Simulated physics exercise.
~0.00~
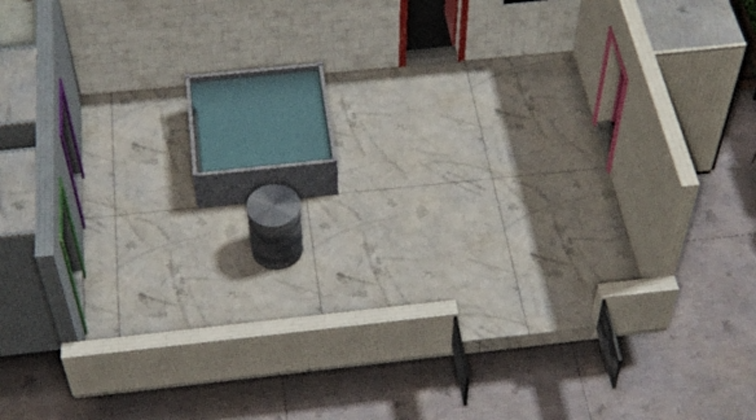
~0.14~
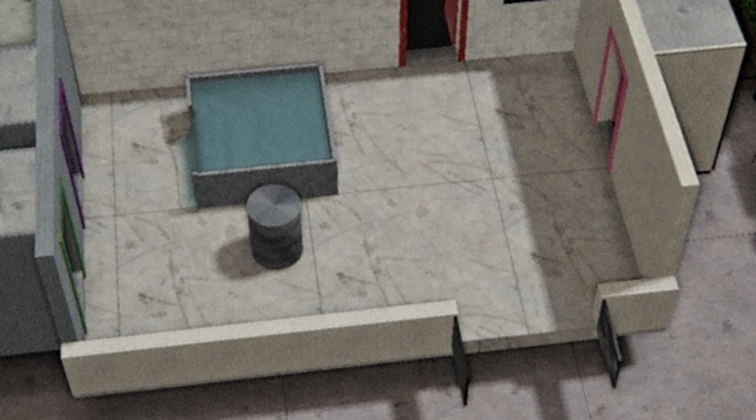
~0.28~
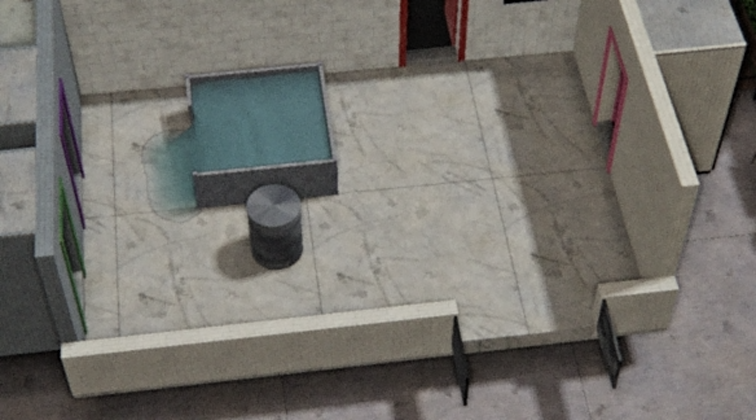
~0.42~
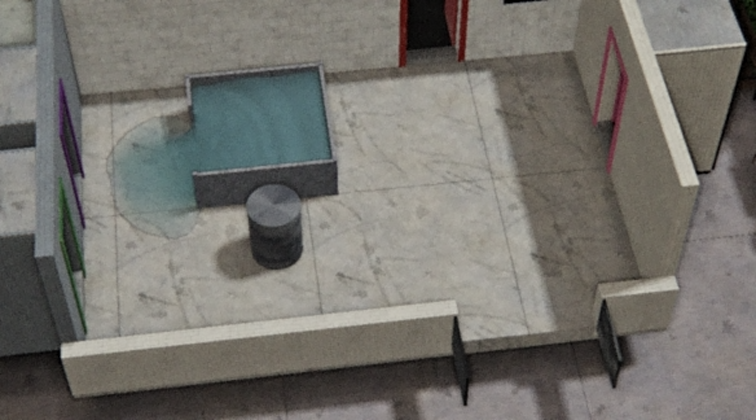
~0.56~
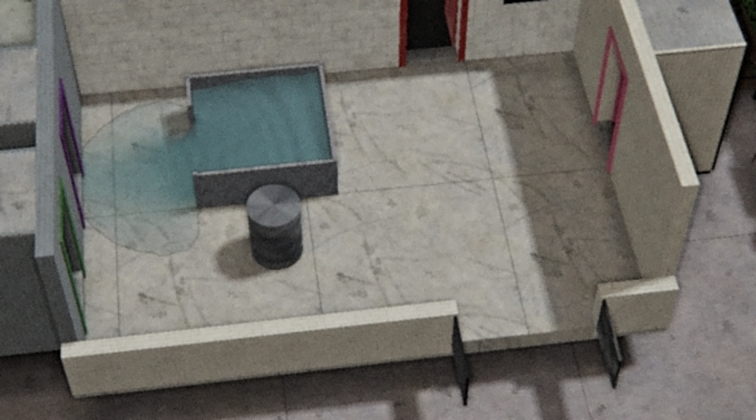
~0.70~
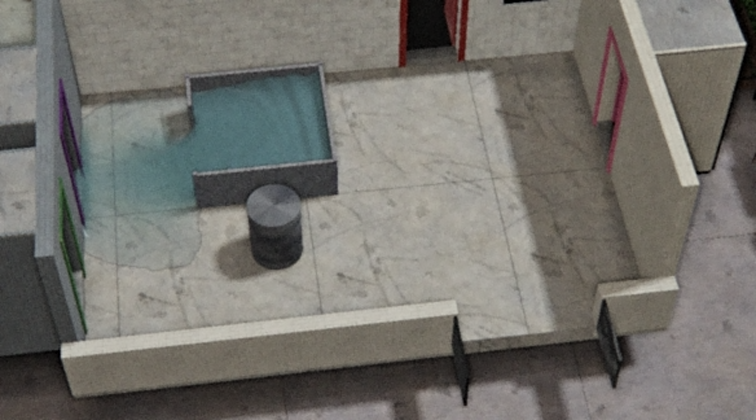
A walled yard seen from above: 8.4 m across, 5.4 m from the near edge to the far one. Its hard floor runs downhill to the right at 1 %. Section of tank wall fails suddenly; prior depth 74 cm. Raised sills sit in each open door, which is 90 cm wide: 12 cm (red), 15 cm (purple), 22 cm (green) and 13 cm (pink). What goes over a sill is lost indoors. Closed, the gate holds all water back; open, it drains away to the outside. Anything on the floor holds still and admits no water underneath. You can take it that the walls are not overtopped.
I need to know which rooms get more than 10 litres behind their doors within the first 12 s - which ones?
Here is each one: The red door does not get more than 10 litres; the purple door gets more than 10 litres; the green door does not get more than 10 litres; the pink door does not get more than 10 litres.
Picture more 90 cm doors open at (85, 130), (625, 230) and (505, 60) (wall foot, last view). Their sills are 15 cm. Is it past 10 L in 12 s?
The first one exceeds it, the second one doesn't reach it, and the third one doesn't reach it.
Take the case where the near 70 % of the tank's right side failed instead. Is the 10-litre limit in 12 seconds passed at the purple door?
Then purple does not exceed it.
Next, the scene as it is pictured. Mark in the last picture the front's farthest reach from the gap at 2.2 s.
That's around (87, 367) in the last picture.
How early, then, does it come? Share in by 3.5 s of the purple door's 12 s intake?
It comes to about 90 per cent.
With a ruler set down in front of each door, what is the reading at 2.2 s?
Red 0 cm, purple 38 cm, green 17 cm, pink 0 cm.
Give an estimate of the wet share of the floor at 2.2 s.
Near 20 per cent is wet.
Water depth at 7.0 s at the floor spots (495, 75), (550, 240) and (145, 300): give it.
The depths come out at 2, 3 and 10 centimetres, in the order listed.
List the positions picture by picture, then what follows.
The tank at (260, 121) is whole and still, 74 cm deep, in the first frame.
The front is at (188, 208), 0.8 m from the gap at (197, 160); 0.4 m2 of floor is under water; 74 cm left at the back of the tank, in the second frame.
Water pours out at (198, 162) and has run 1.0 m, to (150, 145); typically 12 cm deep outside, 74 cm at the tank's back, in the third frame.
Water pours out at (198, 164) and has run 1.4 m, to (113, 160); typically 10 cm deep outside, 74 cm at the tank's back, in the fourth frame.
The front is at (83, 154), 1.9 m from the gap at (198, 164); 4.3 m2 of floor is under water; 70 cm left at the back of the tank, in the fifth frame.
The front is at (85, 246), 2.2 m from the gap at (198, 164); 5.3 m2 of floor is under water; 62 cm left at the back of the tank, in the sixth frame.
After 1.4 s water covers 15 % of the floor and is deepest (44 cm) near (84, 212); red door not reached, purple door 43 cm at the sill, 118 L in, green door 11 cm at the sill, 0 L in, pink door not reached.
After 2.2 s water covers 20 % of the floor and is deepest (41 cm) near (87, 367); red door not reached, purple door 38 cm at the sill, 271 L in, green door 17 cm at the sill, 0 L in, pink door not reached.
After 3.5 s water covers 35 % of the floor and is deepest (26 cm) near (87, 367); red door not reached, purple door 23 cm at the sill, 385 L in, green door 11 cm at the sill, 0 L in, pink door not reached.
After 7.0 s water covers 90 % of the floor and is deepest (14 cm) near (613, 205); red door 3 cm at the sill, 0 L in, purple door 12 cm at the sill, 421 L in, green door 11 cm at the sill, 0 L in, pink door 6 cm at the sill, 0 L in.
After 12.0 s water covers 95 % of the floor and is deepest (11 cm) near (576, 81); red door 5 cm at the sill, 0 L in, purple door 6 cm at the sill, 422 L in, green door 6 cm at the sill, 0 L in, pink door 8 cm at the sill, 0 L in.
